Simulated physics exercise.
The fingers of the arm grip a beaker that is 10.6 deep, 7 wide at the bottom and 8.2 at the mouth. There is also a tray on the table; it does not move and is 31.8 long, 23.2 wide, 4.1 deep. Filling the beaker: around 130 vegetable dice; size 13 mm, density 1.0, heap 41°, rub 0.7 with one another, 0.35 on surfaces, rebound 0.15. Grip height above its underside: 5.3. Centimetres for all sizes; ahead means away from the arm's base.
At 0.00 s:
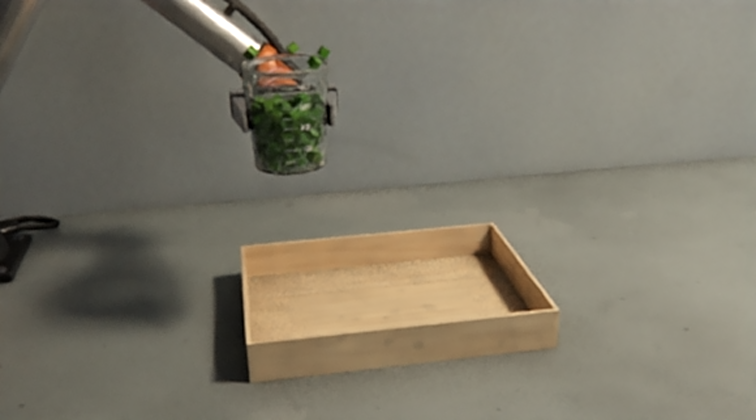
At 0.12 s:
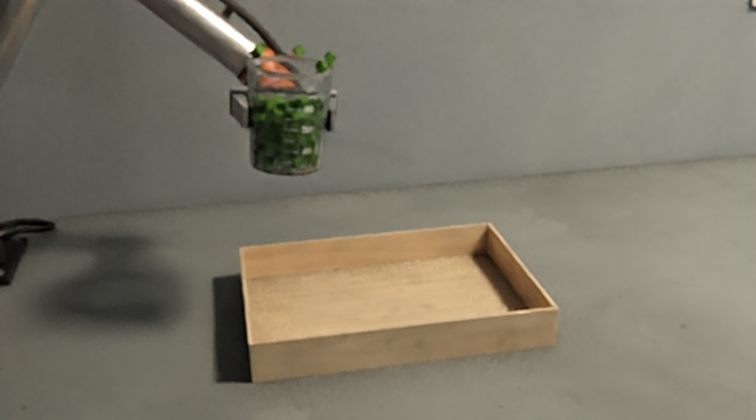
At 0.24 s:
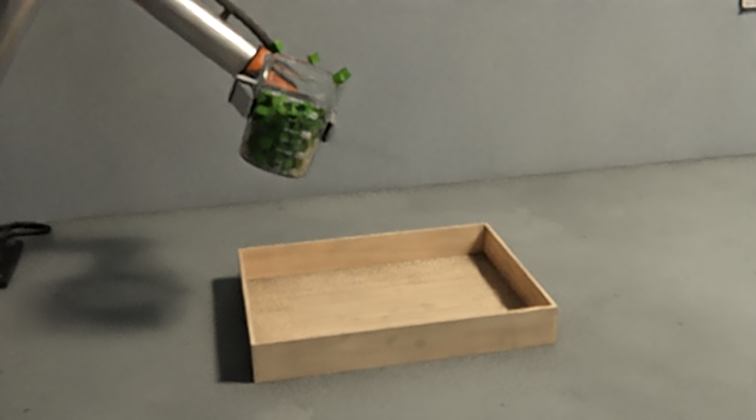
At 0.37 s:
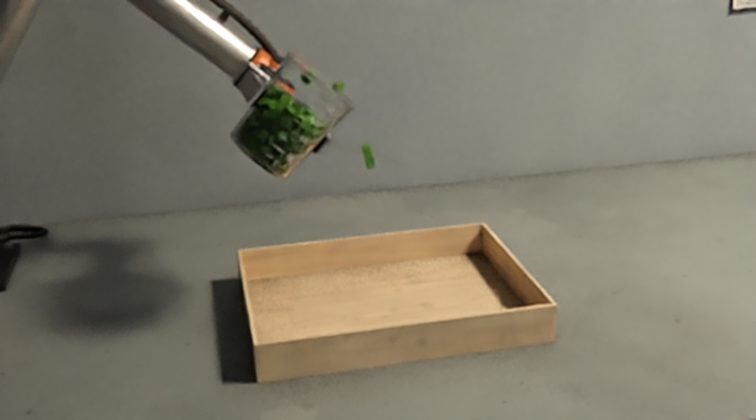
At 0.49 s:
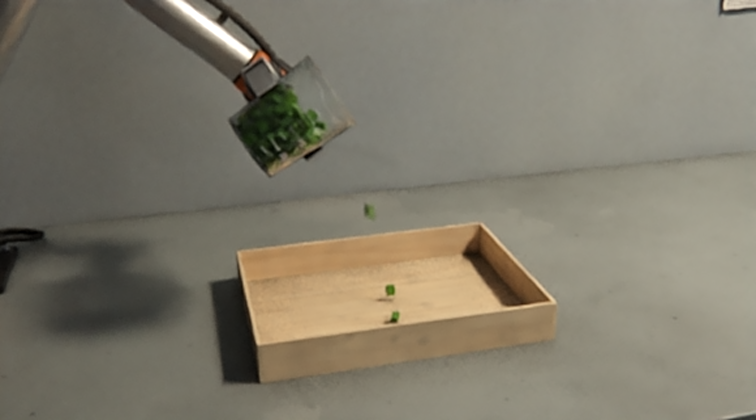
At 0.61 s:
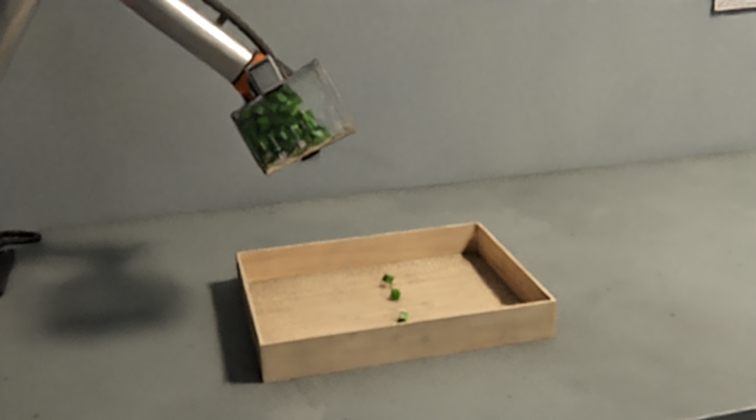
At the start, a robot arm holds a clear beaker heaped with green vegetable dice, nearly upright above an empty wooden tray. The arm tips the beaker steadily to the right, and a few dice drop from its rim. Three green pieces land in the tray while most stay inside the steeply tilted beaker.
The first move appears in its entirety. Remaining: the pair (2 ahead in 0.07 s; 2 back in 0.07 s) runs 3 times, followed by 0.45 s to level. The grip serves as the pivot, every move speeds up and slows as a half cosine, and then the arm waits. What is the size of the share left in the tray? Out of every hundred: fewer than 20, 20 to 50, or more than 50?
Fewer than 20 out of every hundred.
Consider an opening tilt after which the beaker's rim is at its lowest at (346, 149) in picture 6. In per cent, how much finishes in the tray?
It comes out near 55 percent.
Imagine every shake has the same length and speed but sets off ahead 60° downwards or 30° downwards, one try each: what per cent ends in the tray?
Result: Approx. 5 % and 5 %, one try each.
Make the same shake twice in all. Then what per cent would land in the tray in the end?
Near 10 per cent.
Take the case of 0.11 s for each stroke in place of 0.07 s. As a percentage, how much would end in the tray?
Roughly 0 in a hundred.
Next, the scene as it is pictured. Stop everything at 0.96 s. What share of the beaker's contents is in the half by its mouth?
Near 40 %.
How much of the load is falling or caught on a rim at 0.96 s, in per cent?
3 per cent.
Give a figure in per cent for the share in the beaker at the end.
Near 90 in a hundred.
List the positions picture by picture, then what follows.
In the first frame, the beaker middle at (288, 116), level; upper third of the load around (287, 108), from x 250 to 325, top at y 50; 132 in the beaker.
In the second frame, the beaker middle at (288, 117), tilted 6° forward; upper third of the load around (287, 109), from x 255 to 330, top at y 50.
In the third frame, the beaker middle at (288, 118), tilted 22° forward; upper third of the load around (284, 111), from x 250 to 345, top at y 45; 131 in the beaker, 1 in flight or on a rim.
In the fourth frame, the beaker middle at (289, 119), tilted 43° forward; upper third of the load around (280, 111), from x 245 to 370, top at y 75; 129 in the beaker, 3 in flight or on a rim.
In the fifth frame, the beaker middle at (290, 120), tilted 59° forward; upper third of the load around (279, 111), from x 240 to 395, top at y 90; 129 in the beaker, 2 in the tray, 1 in flight or on a rim.
In the sixth frame, the beaker middle at (291, 121), tilted 65° forward; upper third of the load around (278, 112), from x 245 to 405, top at y 90; 129 in the beaker, 3 in the tray.
After 0.96 s, tilted 65° forward, highest piece 25 above the table; 124 in the beaker, 4 in the tray, 4 in flight or on a rim.
After 1.31 s, tilted 21° forward, highest piece 29 above the table; 120 in the beaker, 12 in the tray.
After 1.68 s, level, highest piece 28 above the table; 120 in the beaker, 12 in the tray.
After 2.73 s, level, highest piece 28 above the table; 120 in the beaker, 12 in the tray.
In the end, 120 in the beaker, 12 in the tray. That is 9 % in the tray.
